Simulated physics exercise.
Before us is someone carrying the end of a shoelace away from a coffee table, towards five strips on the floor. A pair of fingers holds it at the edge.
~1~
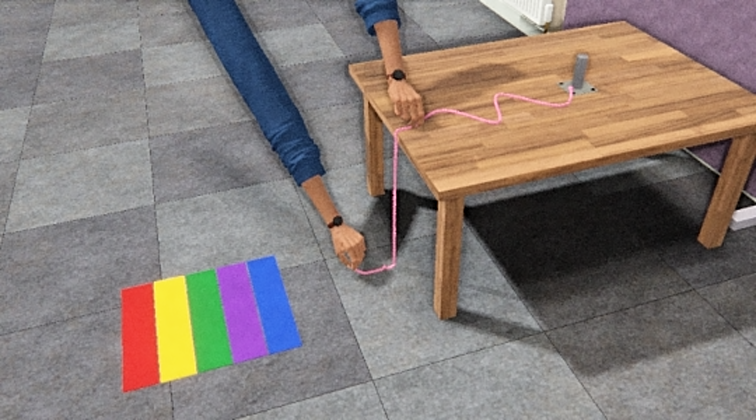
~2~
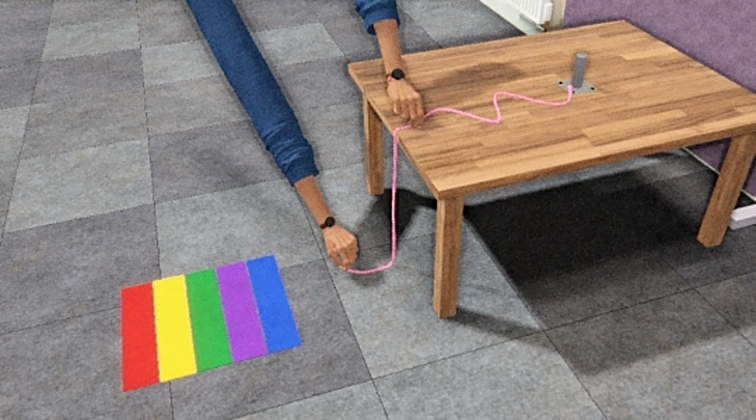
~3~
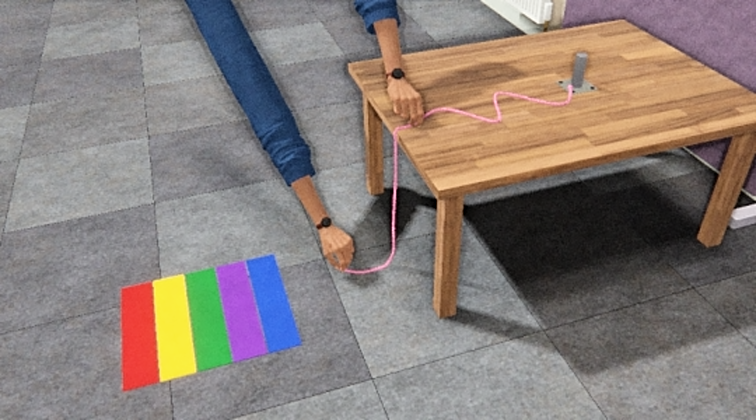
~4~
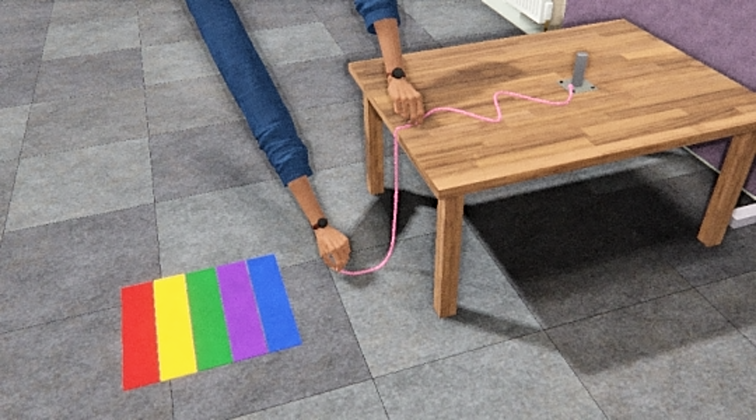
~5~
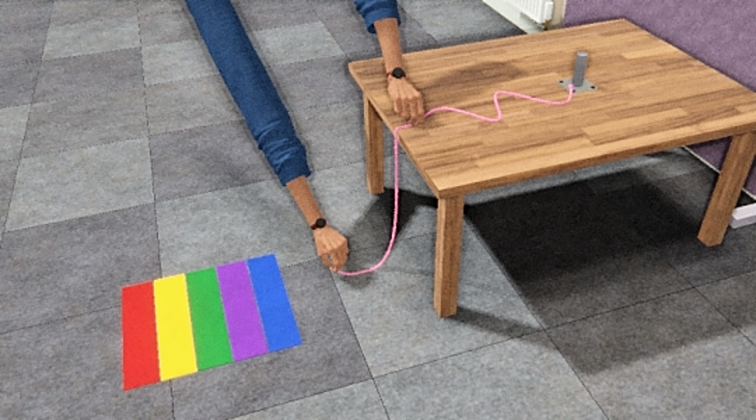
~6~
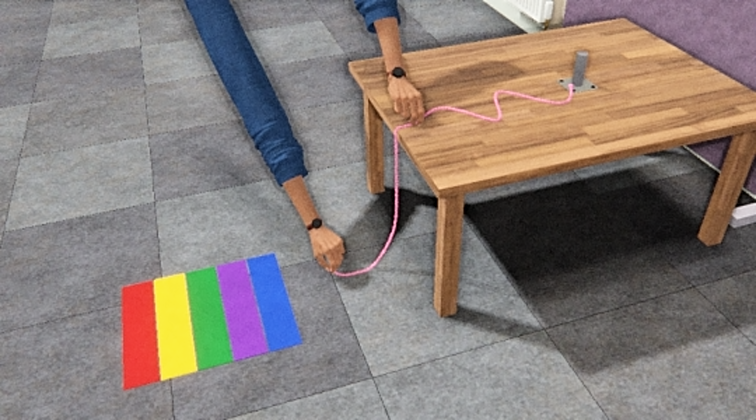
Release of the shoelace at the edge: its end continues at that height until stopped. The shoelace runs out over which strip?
The red one.
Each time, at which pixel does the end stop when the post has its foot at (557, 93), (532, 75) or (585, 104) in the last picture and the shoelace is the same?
Close to (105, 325), (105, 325) and (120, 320) in that order.
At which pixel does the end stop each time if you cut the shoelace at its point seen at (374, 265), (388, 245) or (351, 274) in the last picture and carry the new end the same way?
First (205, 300), then (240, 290), then (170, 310).
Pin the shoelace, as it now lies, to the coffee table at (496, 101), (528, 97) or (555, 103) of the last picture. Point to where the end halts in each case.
Near (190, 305), (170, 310) and (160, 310).
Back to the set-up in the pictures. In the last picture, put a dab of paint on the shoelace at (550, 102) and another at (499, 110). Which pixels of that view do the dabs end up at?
One ends up around (524, 96), the other around (444, 115).
Early on, end near (204, 300); over green.
Midway, end near (163, 310); over yellow.
At the end of the slack, end near (139, 315); over red. The red one.
